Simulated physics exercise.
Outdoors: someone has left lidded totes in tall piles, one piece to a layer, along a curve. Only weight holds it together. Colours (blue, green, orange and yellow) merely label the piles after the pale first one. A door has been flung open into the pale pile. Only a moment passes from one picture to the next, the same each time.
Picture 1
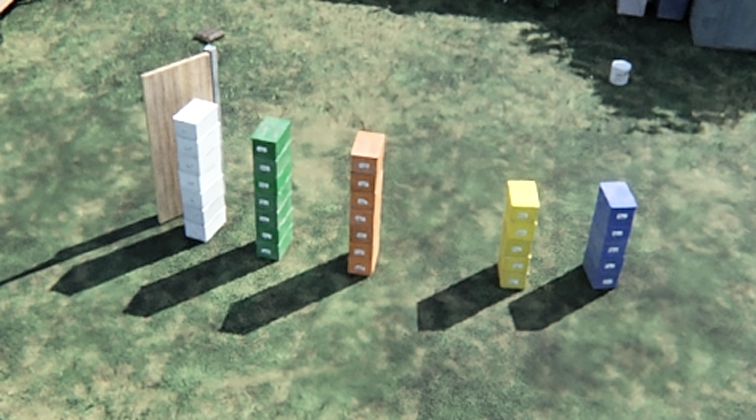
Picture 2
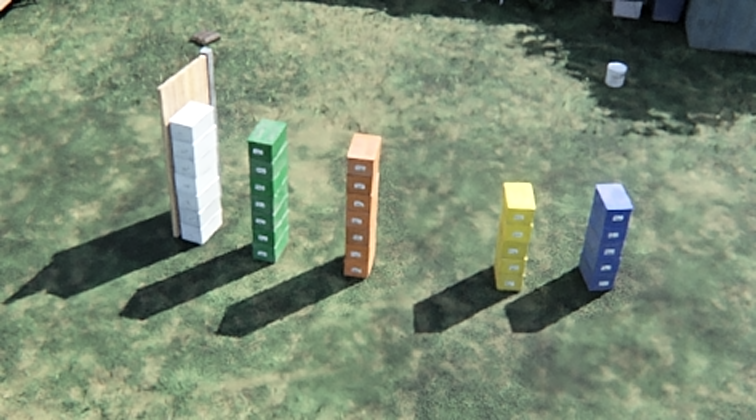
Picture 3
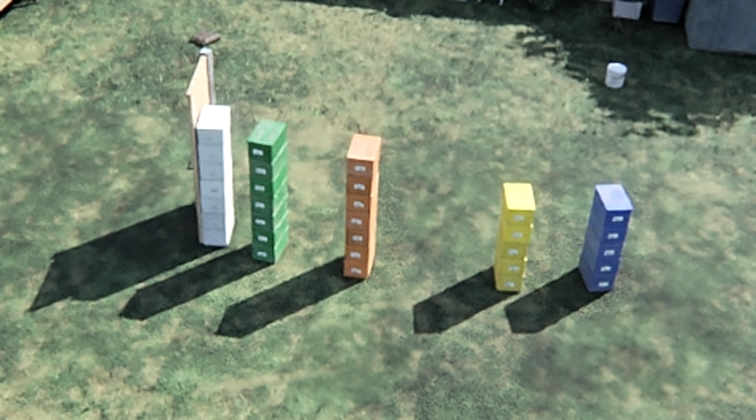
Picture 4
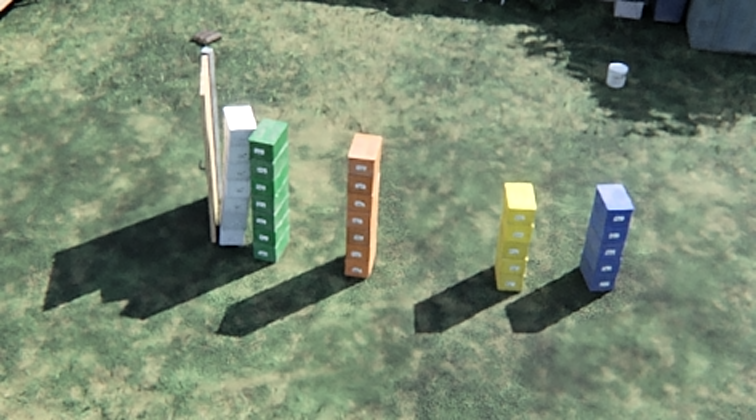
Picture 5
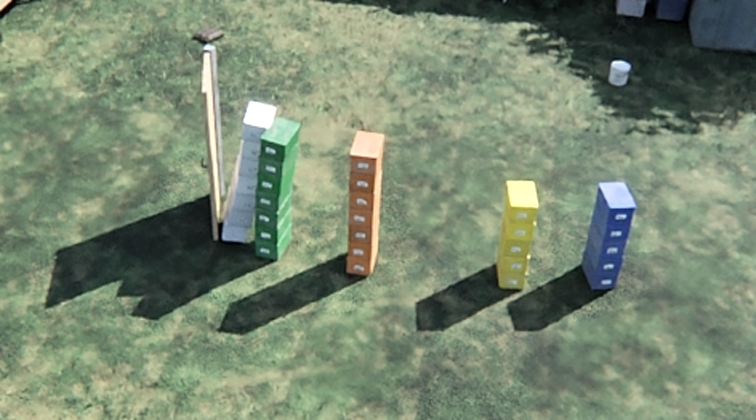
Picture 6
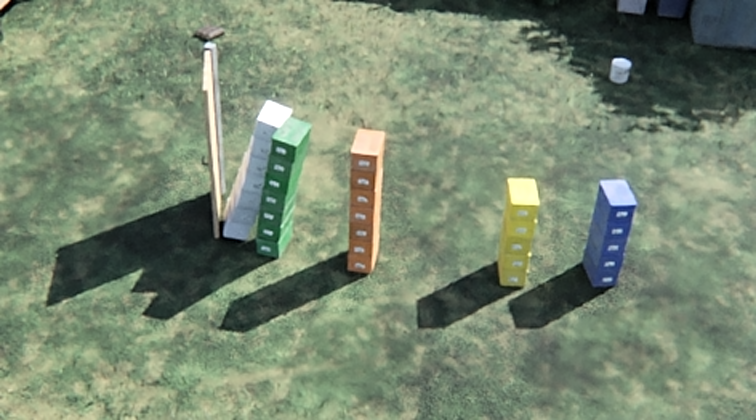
A wooden door swung around into a tall white stack on the grass, shoving it rightward until it leaned against the green stack, which began tilting too, while the orange, yellow and blue ones stayed upright.
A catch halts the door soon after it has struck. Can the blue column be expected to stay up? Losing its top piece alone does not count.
That pile mostly stays up.
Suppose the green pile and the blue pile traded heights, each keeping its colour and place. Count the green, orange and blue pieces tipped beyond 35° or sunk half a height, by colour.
Pile by pile, green 5, orange 6, blue 0.
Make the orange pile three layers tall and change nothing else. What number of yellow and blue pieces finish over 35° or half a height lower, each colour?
Down at the end: Yellow 0, blue 0.
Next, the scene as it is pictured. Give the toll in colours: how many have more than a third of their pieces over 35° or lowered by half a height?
3 of them.
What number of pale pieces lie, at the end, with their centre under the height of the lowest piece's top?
7 pale pieces.
Just after the last frame, 7 of the pale pile down; none of the 5 blue totes down (6 of 24 in all colours); top blue tote unmoved; top green tote tilted well over, about its own height lower.
A moment on, 7 of the pale pile down; none of the 5 blue totes down (12 of 24 in all colours); top blue tote unmoved; top green tote tilted steeply, some four heights lower.
When it is over, 7 of the pale pile down; none of the 5 blue totes down (16 of 24 in all colours); top blue tote moved a little; top orange tote upside down. In pixels of the last frame, middles, top blue tote near (618, 201), top orange tote near (440, 282).
